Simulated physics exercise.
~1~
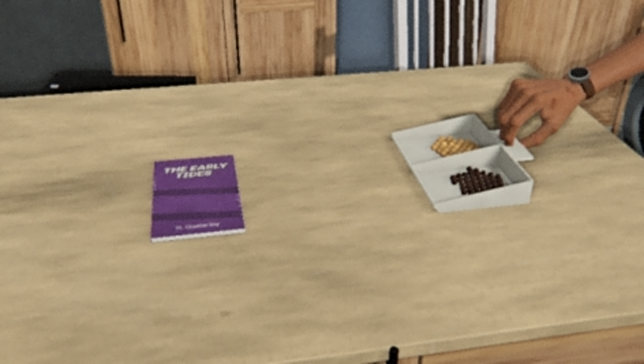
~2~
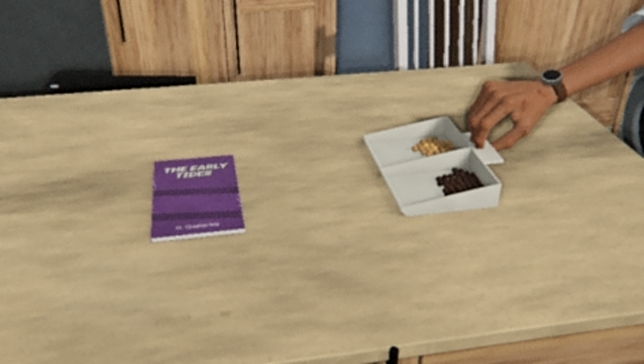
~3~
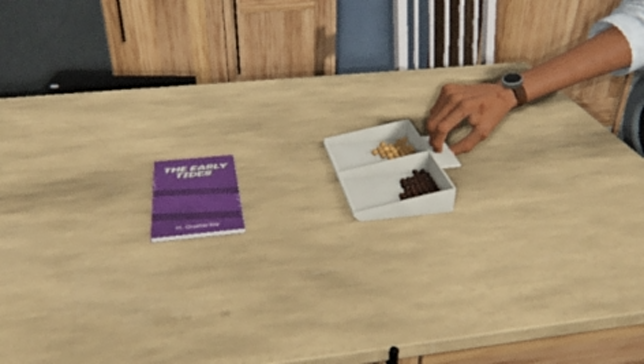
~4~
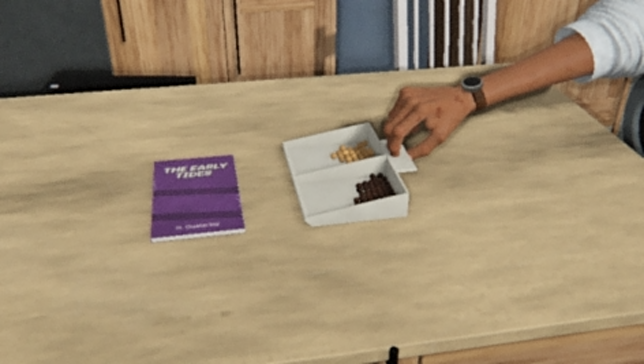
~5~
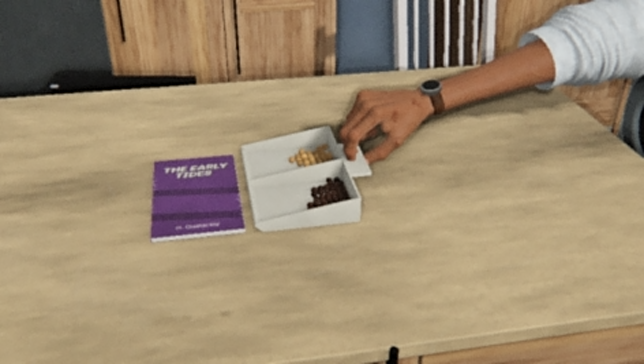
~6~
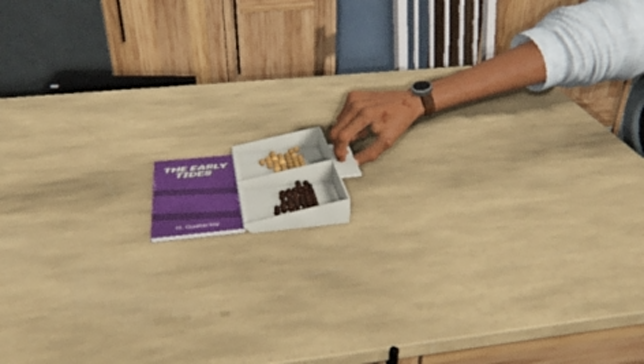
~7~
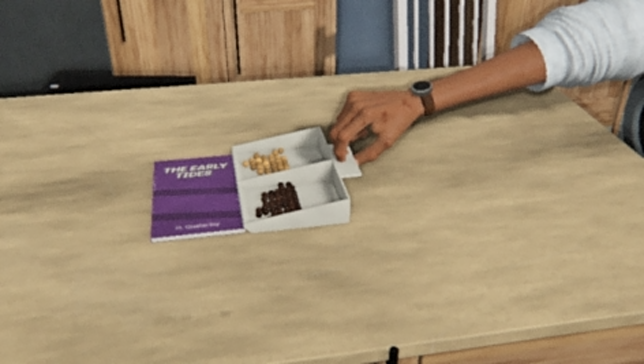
A hand slides a divided tray left until a purple book stops it, spilling nothing.
